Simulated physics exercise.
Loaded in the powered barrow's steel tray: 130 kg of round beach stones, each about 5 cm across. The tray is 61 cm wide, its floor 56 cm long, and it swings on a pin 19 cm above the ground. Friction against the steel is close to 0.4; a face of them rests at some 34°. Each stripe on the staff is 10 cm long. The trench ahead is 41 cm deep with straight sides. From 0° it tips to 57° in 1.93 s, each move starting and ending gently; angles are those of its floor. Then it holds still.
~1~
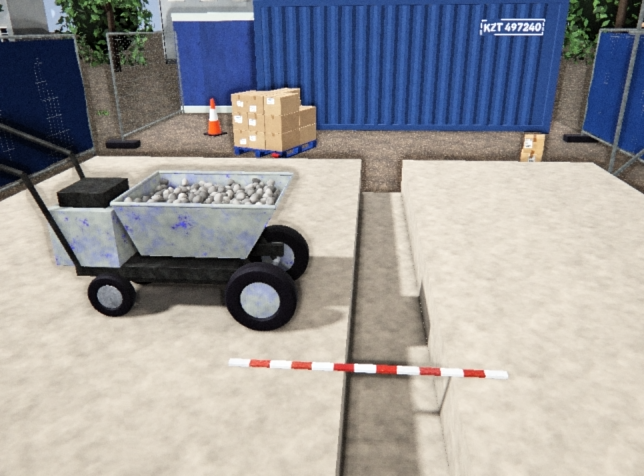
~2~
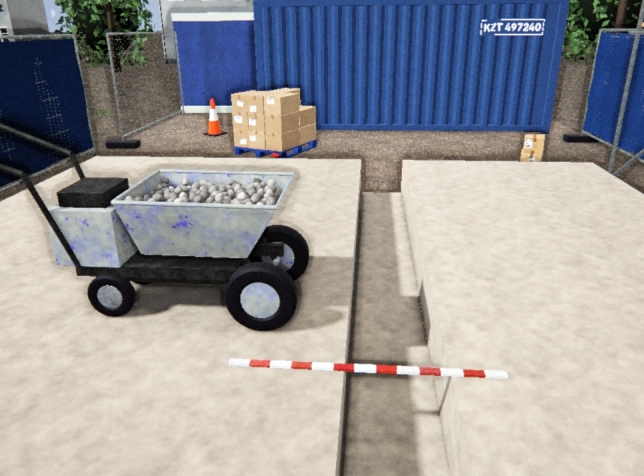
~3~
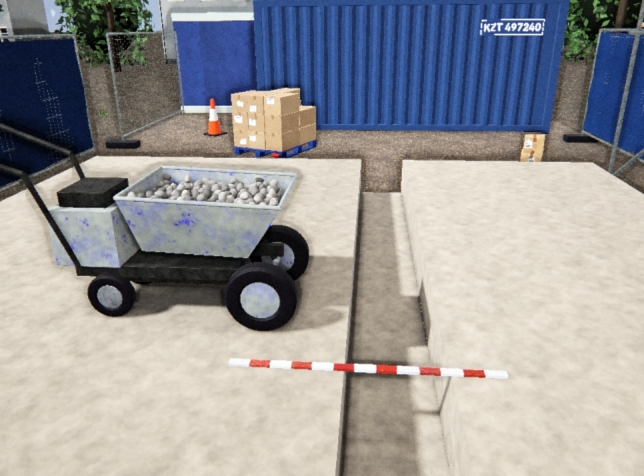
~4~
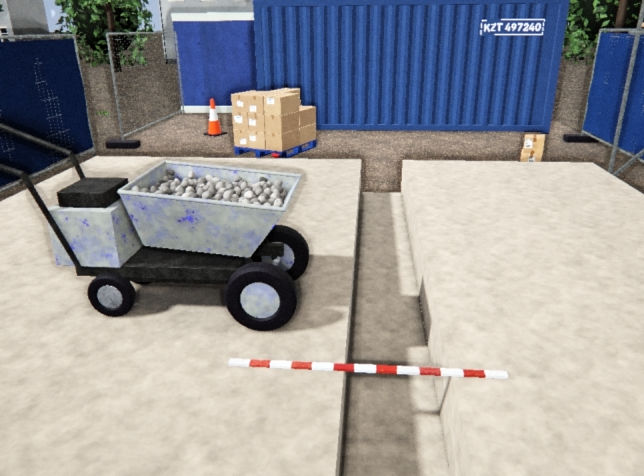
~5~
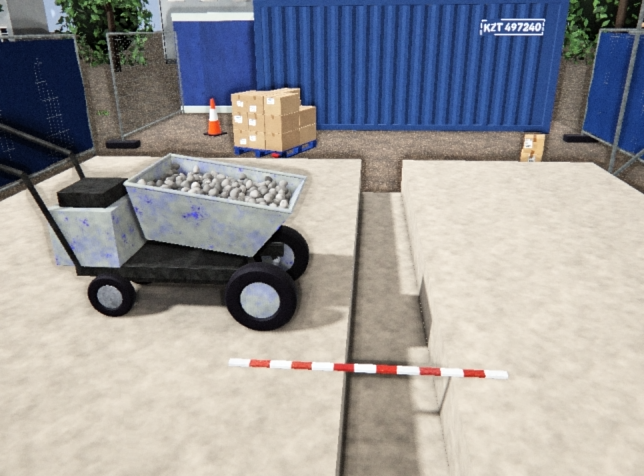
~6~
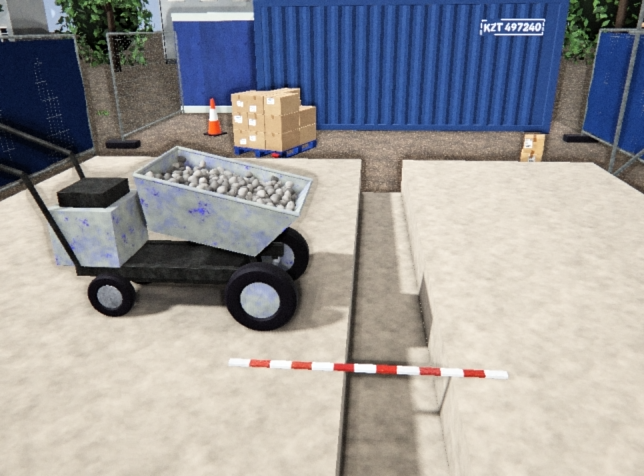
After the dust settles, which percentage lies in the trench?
Some 56 per cent of it.
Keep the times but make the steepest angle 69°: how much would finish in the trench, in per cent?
Then about 100 per cent.
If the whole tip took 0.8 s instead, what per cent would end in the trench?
It would be near 55 per cent.
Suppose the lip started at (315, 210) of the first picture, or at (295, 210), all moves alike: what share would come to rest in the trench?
First some 50, then 55 per cent.
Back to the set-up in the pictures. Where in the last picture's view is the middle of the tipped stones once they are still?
Near (394, 364).
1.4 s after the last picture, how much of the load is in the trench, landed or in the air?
Some 20 per cent.
Then, 0.9 s after the last picture the floor is at 48°, 100 % in the tray; the foremost stones are at (340, 233).
Then, 1.4 s after the last picture the floor is at 57°, 82 % in the tray, 18 % in the trench; the foremost stones are at (424, 371).
Then, 1.8 s after the last picture the floor is at 57°, 66 % in the tray, 34 % in the trench; the foremost stones are at (428, 359).
Then, 3.7 s after the last picture the floor is at 57°, 44 % in the tray, 56 % in the trench; the foremost stones are at (429, 359).
